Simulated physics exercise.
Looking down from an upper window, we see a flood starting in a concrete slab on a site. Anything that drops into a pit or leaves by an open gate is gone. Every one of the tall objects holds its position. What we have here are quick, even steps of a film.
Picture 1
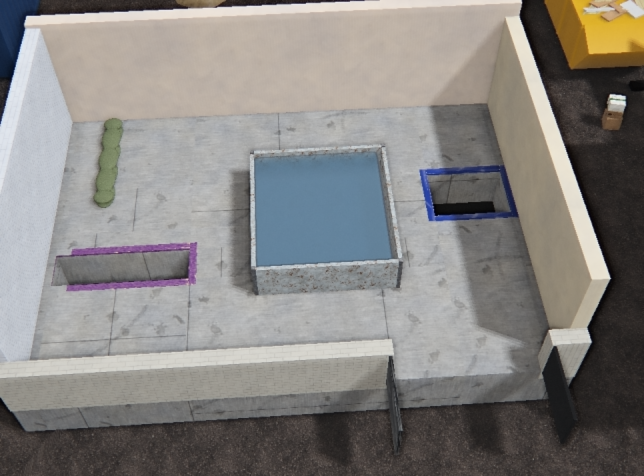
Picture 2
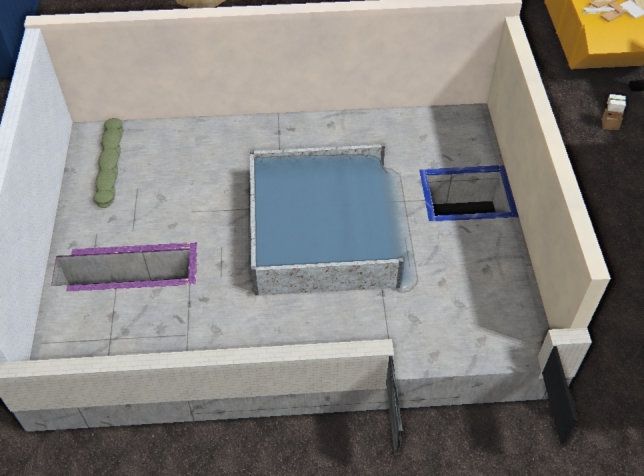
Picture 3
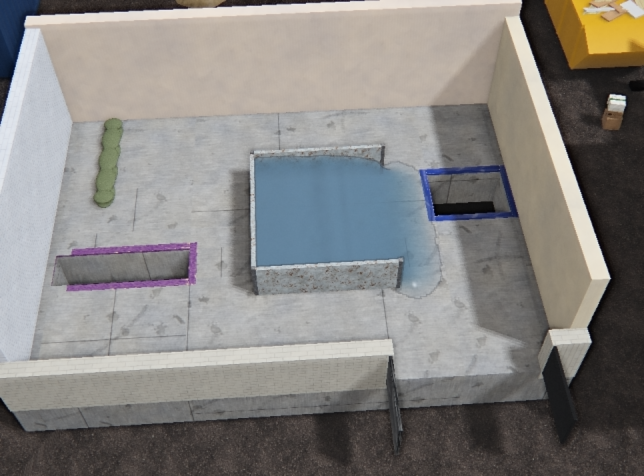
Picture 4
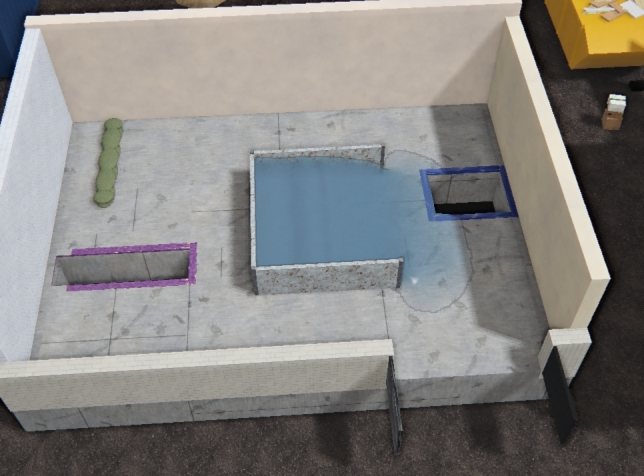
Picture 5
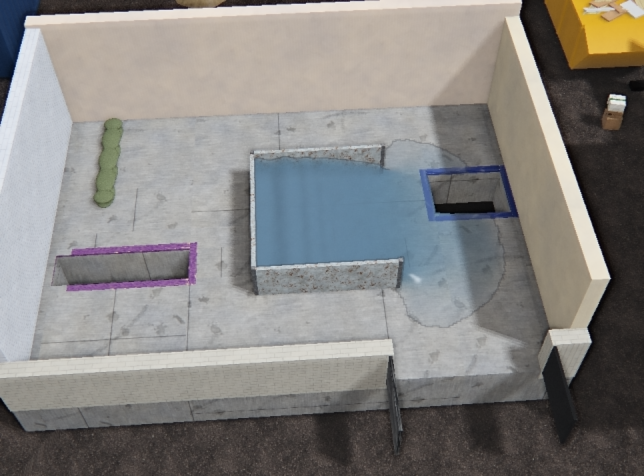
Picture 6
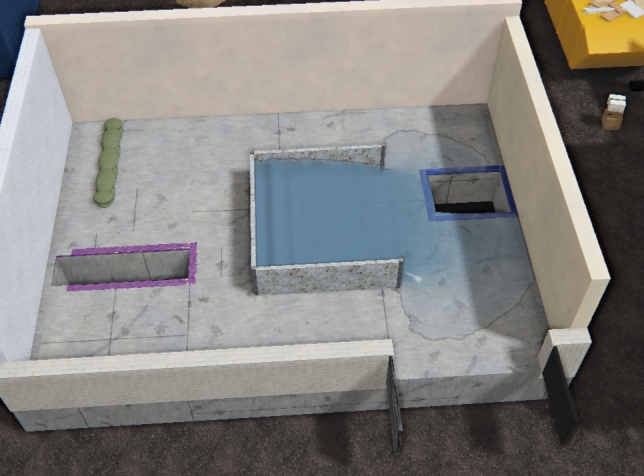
On a walled concrete slab seen from above, the right side of a raised rectangular tank opens and blue water pours out, spreading rightward across the floor in a widening thin sheet around the blue-edged opening.
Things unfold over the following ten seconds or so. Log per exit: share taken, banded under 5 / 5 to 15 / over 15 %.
In order: The gate lands in the top band - past fifteen per cent; the blue pit lands in the top band - past fifteen per cent; the purple pit lands in the bottom band - below five per cent.
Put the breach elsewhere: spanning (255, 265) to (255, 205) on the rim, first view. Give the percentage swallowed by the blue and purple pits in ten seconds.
In per cent: Blue 0, purple 55.
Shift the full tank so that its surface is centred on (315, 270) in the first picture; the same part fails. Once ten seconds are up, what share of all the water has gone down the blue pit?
Share in the blue pit - 45 %.
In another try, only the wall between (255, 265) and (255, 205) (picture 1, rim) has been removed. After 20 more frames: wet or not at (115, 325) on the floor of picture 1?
At that place: Covered.
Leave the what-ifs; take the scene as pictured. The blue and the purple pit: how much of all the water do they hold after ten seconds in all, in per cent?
Near 58 and 0 in a hundred.
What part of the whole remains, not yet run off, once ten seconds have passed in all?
Near 20 percent, give or take.
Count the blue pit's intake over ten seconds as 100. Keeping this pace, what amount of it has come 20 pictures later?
Result: 70 % of the ten-second total.
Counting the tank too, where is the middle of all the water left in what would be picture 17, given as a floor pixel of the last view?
Somewhere near (394, 237).
A moment on, water covers 25 % of the floor; the gate 0 %, the blue pit 13 %, the purple pit 0 %.
Next, water covers 25 % of the floor; the gate 1 %, the blue pit 26 %, the purple pit 0 %.
Then, water covers 30 % of the floor; the gate 8 %, the blue pit 40 %, the purple pit 0 %.
Later, water covers 50 % of the floor; the gate 16 %, the blue pit 52 %, the purple pit 0 %.
In the end, water covers 50 % of the floor; the gate 21 %, the blue pit 59 %, the purple pit 0 %.
